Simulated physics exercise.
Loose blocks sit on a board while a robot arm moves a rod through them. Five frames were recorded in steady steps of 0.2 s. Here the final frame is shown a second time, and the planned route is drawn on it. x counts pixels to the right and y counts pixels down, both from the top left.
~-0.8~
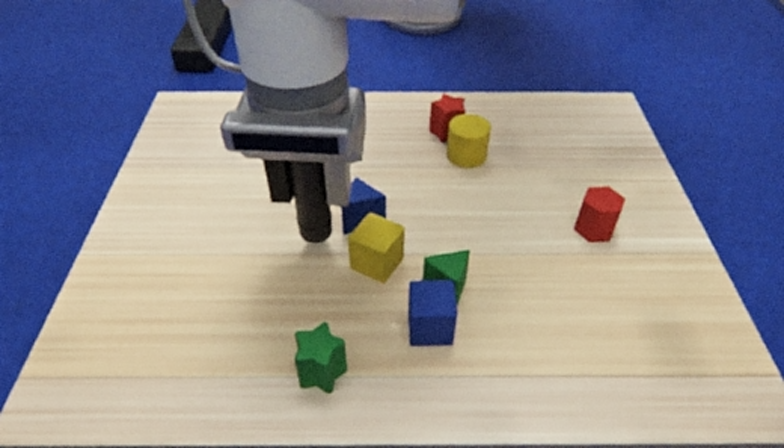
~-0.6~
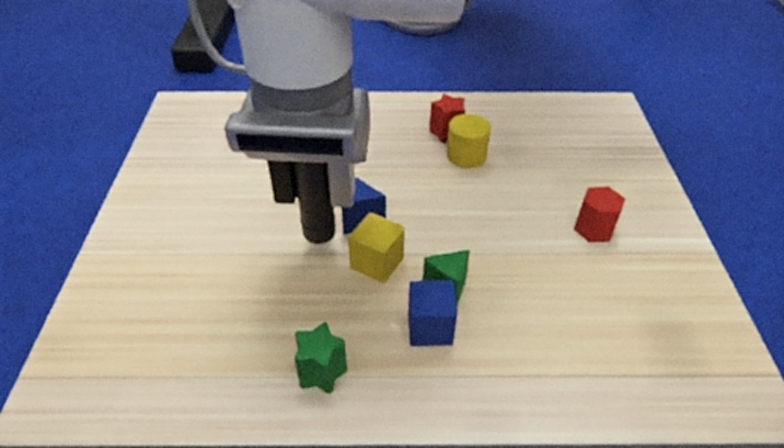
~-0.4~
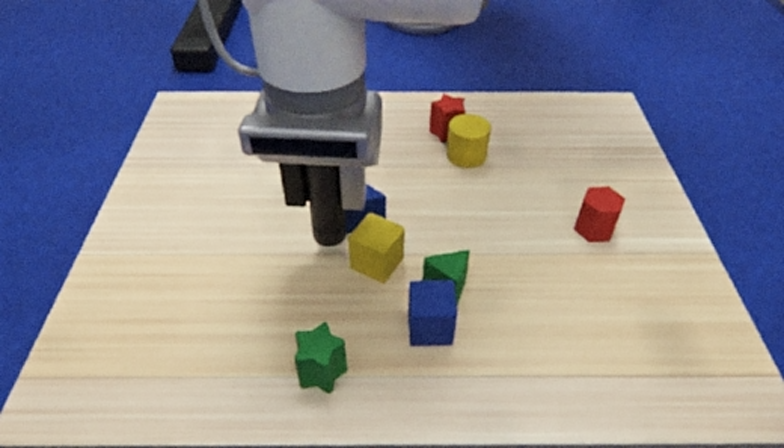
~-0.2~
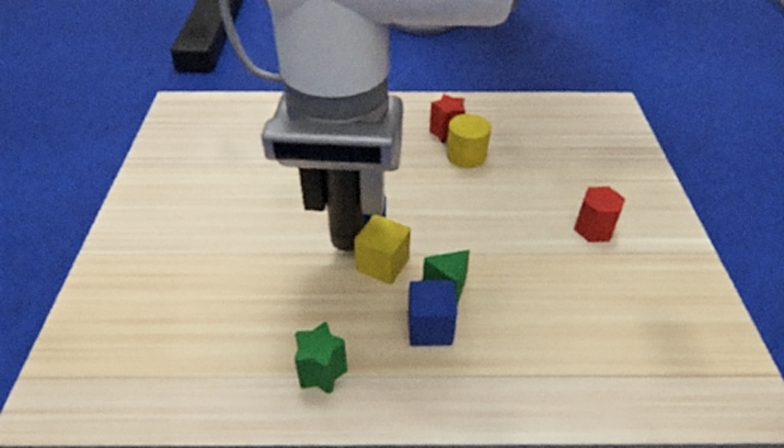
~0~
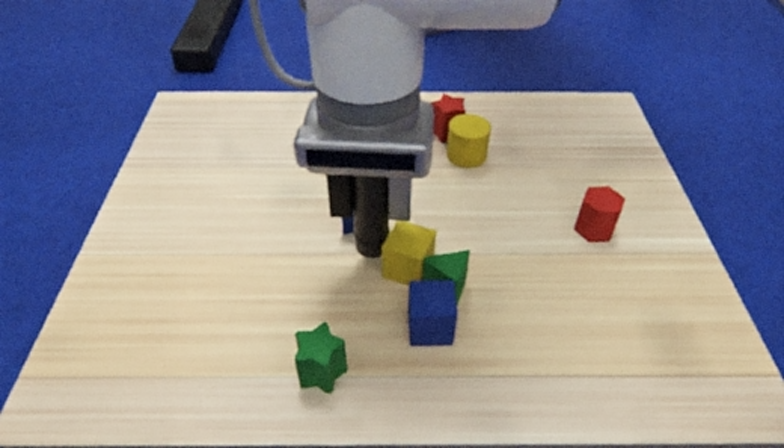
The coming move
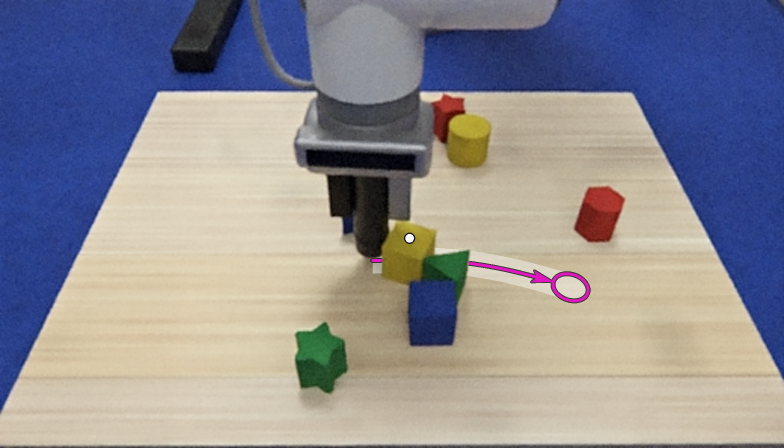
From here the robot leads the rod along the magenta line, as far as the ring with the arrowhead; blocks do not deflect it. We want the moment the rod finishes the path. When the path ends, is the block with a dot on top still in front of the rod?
In short: No.
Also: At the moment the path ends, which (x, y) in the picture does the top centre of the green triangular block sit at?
I'd guess (492, 295).
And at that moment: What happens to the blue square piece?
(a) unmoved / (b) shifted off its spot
a
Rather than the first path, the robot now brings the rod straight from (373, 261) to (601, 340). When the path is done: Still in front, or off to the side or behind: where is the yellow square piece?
It rides in front to the end.
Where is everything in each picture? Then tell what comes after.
Rod's lower end at (316, 233); blue triangular block at (361, 192); yellow square piece at (377, 232); blue square piece at (433, 298); green triangular block at (451, 262), in the first frame.
Rod at (320, 234); blocks still, in the second frame.
Rod at (330, 236); blocks still, in the third frame.
Rod at (347, 241); yellow square piece at (383, 233), in the fourth frame.
Rod at (372, 247); blue triangular block hidden; yellow square piece at (410, 238); blue square piece at (433, 298); green triangular block at (451, 262), in the fifth frame.
Drawn move, from (373, 261) over (471, 263) to (570, 287); the dot is on the yellow square piece.
The first path, step by step. One third of the way, rod at (439, 247); yellow square piece at (467, 255), turned 45° clockwise; green triangular block at (484, 281).
Two thirds of the way, rod at (507, 256); yellow square piece at (492, 266), turned 75° clockwise; green triangular block at (492, 295), turned 25° clockwise.
At the end, rod at (575, 273); blue triangular block still; yellow square piece at (492, 266), turned 80° clockwise; blue square piece still; green triangular block at (492, 295), turned 25° clockwise.
